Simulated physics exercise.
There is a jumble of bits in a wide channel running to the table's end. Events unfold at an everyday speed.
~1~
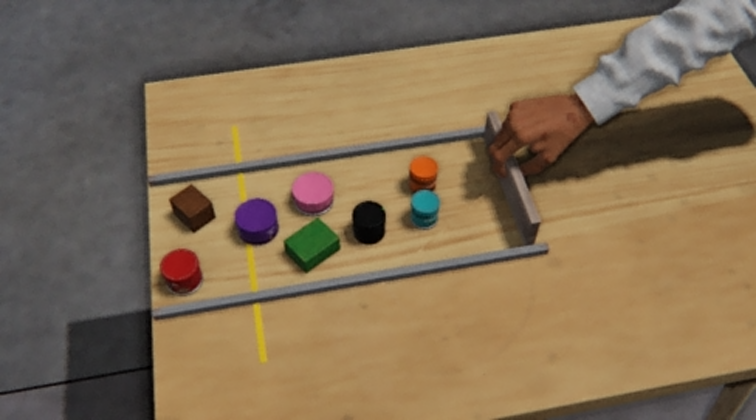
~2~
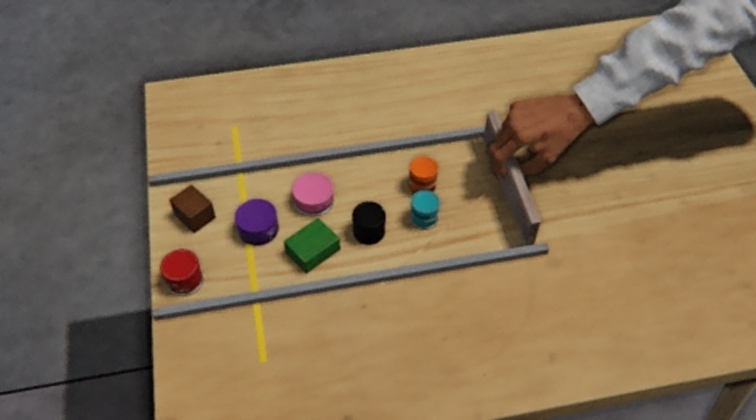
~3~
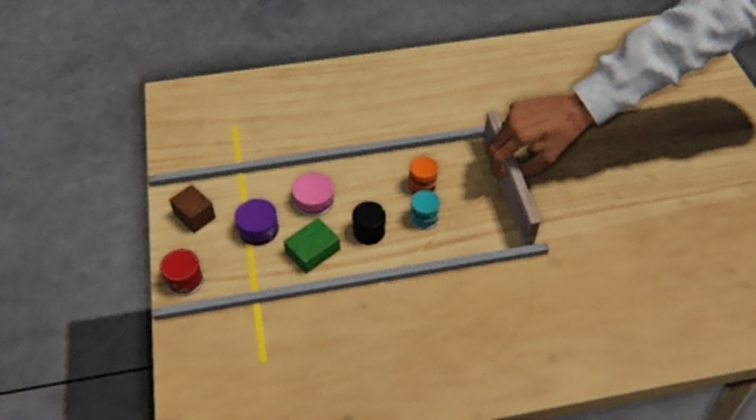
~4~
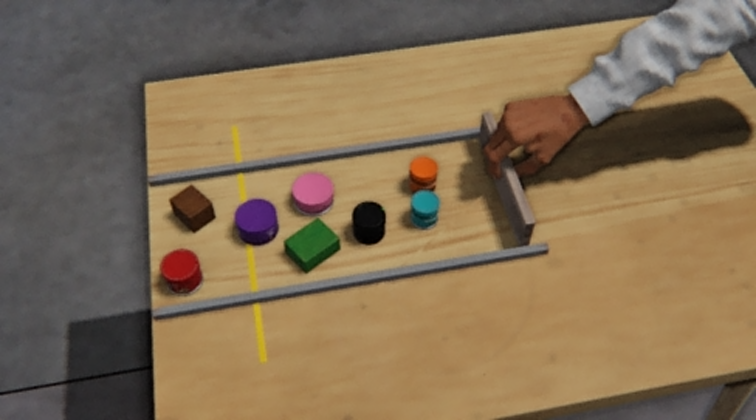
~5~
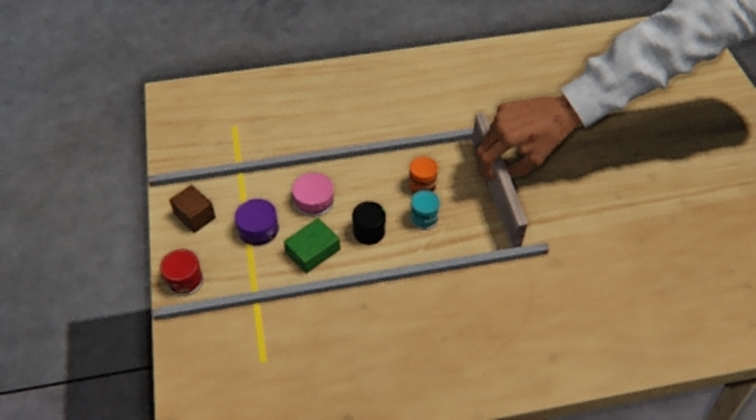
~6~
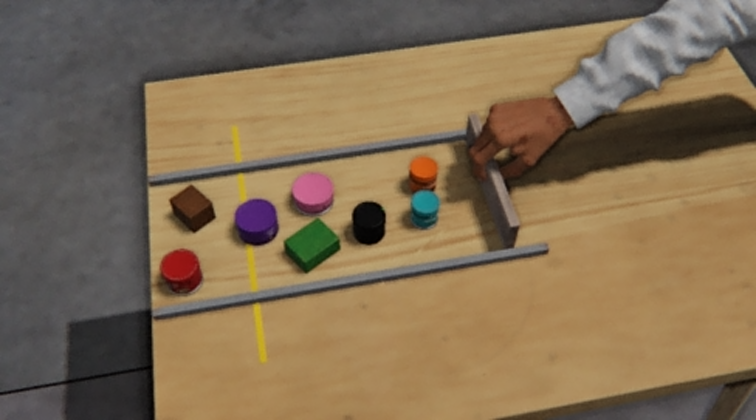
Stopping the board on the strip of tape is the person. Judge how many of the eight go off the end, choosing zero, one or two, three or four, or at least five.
Those that leave the table: Not one.
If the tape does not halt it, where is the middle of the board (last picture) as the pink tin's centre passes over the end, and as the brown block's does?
(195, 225) and (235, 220), more or less.
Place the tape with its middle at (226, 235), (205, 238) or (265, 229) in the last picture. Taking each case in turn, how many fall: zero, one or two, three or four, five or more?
One after another: One to two, one or two, no fall at all.
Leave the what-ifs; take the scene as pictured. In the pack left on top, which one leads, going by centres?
Answer: The brown block.
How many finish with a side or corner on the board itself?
Contact count: 3.
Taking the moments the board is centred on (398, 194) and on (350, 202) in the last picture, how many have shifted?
Counting first: 3, next 5.
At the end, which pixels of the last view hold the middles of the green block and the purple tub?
The green block at (235, 274), the purple tub at (175, 236).
A little later, none off yet; red tin at rest near (182, 273); brown block at rest near (193, 209); purple tub at rest near (257, 223).
When it is over, the number that fall off is zero.
